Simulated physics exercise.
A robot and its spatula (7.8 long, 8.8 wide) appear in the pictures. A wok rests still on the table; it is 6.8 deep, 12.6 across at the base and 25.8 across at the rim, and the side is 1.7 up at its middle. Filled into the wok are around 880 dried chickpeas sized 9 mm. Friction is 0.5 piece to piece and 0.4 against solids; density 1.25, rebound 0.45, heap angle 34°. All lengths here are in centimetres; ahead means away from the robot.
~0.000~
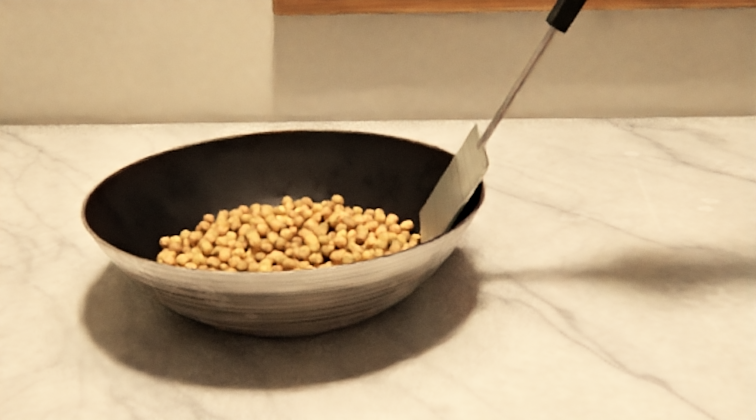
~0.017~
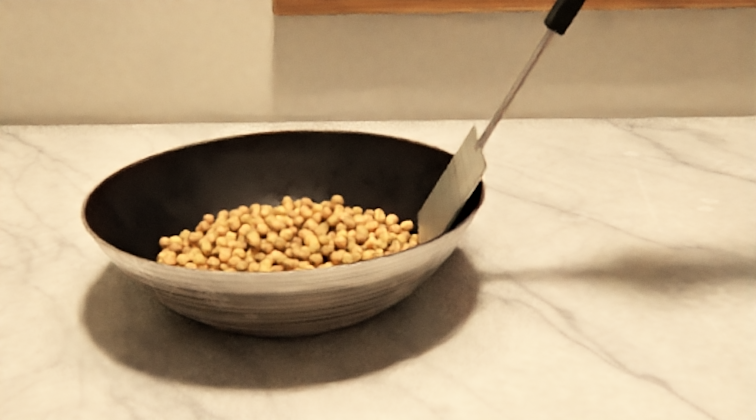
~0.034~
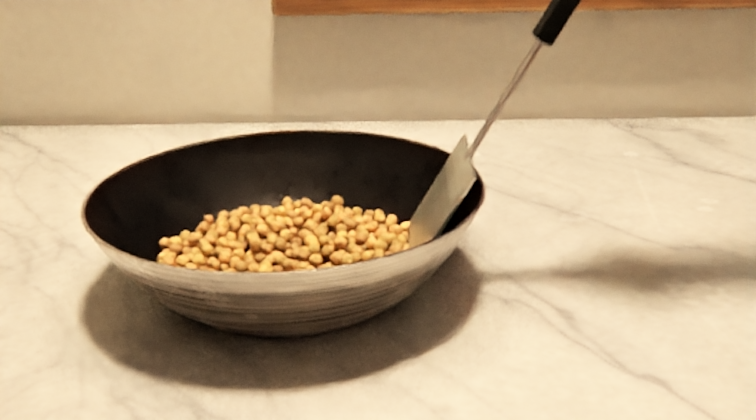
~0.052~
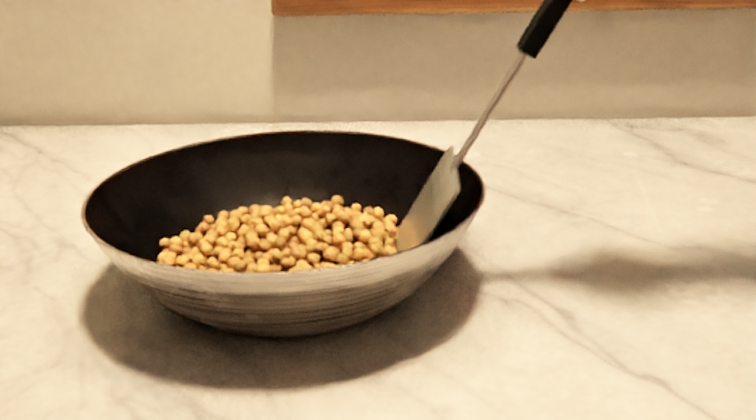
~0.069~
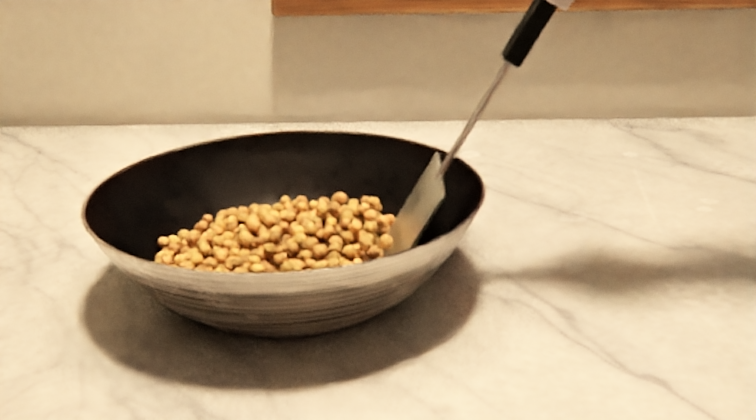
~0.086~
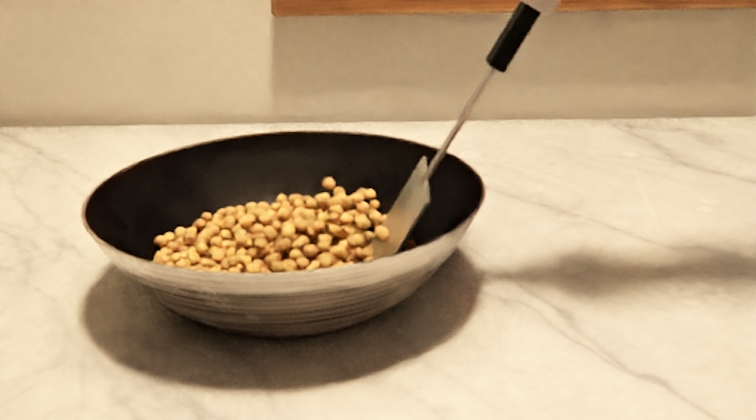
A spatula with a black handle and a flat grey blade slants into the right side of a dark-lined wok with a silvery outside, seen from slightly above on a pale marble counter. Golden-tan chickpeas lie heaped in the wok before a beige wall with a wooden strip. The blade starts nearly still, then slides left and slightly down, pushing the nearest chickpeas into a higher mound while wok and camera stay still.
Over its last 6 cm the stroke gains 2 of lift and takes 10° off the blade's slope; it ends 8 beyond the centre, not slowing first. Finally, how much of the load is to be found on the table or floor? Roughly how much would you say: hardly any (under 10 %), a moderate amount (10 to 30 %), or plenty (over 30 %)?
I'd say hardly any.
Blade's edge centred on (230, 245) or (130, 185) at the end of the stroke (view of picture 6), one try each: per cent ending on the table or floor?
The two tries give near 0 and near 35 in a hundred.
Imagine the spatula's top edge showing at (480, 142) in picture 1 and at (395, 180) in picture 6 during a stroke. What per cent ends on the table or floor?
Around 25 per cent finishes there.
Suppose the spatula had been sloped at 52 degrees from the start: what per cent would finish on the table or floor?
In that case, around 5 percent would end up on the table or floor.
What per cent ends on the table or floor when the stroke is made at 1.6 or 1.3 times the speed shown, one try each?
Roughly 25 percent for the first try, 15 percent for the second.
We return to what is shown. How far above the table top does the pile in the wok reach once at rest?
7.5 cm.
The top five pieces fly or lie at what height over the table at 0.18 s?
Somewhere near 5 cm, I'd say.
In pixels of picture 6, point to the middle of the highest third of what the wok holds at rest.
The centre sits at about (155, 220).
After 0.18 s, sloping 60°, highest piece 7 above the table; 880 in the wok.
After 0.26 s, sloping 56°, highest piece 6 above the table; 880 in the wok.
After 0.51 s, sloping 50°, highest piece 8 above the table; 820 in the wok, 42 on the table or floor, 18 on the blade or in flight.
After 1.56 s, sloping 50°, highest piece 7 above the table; 820 in the wok, 60 on the table or floor.
In the end, 820 in the wok, 60 on the table or floor. That is 7 % on the table or floor.
